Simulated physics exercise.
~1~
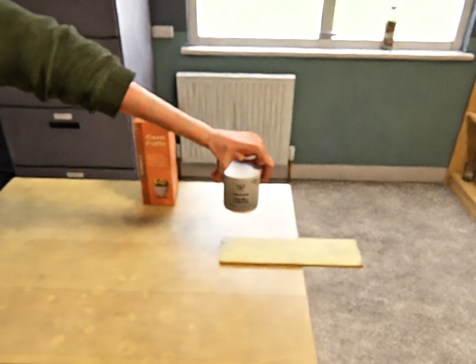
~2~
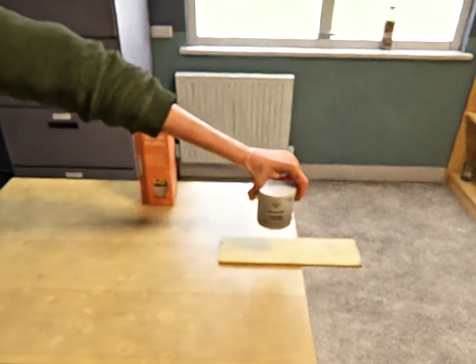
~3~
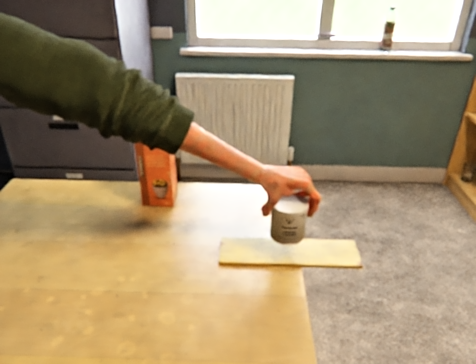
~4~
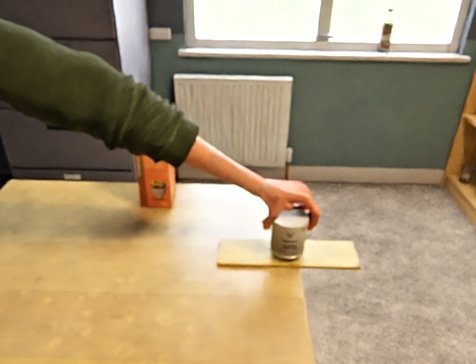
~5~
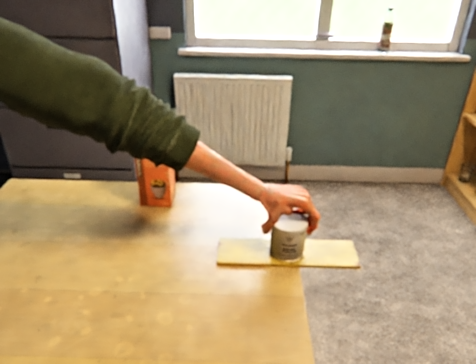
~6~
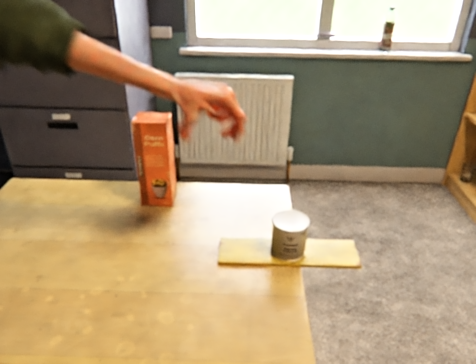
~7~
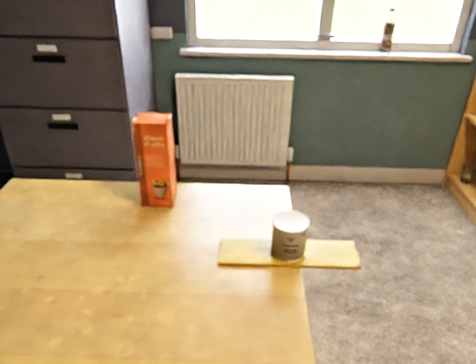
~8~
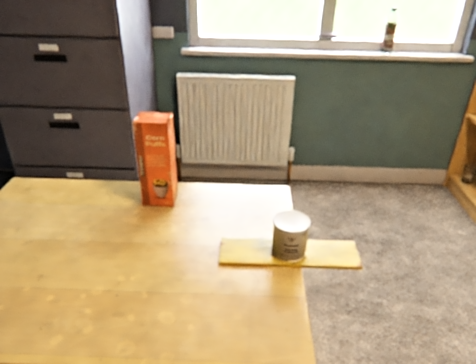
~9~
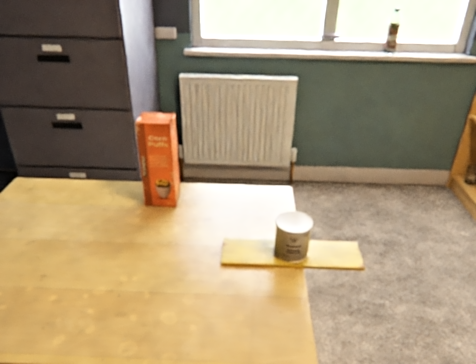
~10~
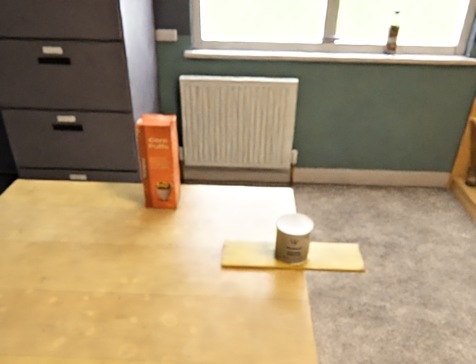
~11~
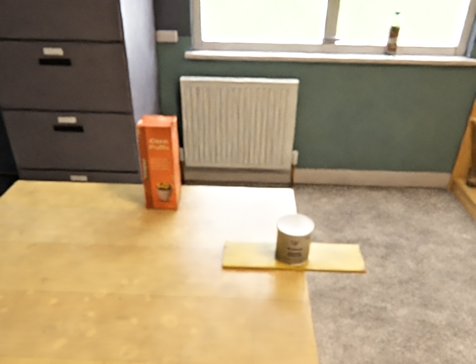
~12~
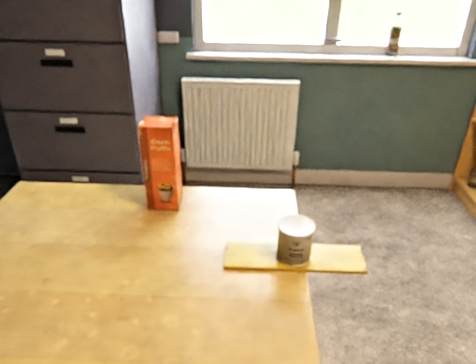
A hand in a green sleeve carried a white tin right and down onto a yellow board overhanging the table's edge, near an orange carton, then let go and drew back out of view, leaving the board balanced with the tin resting on it.
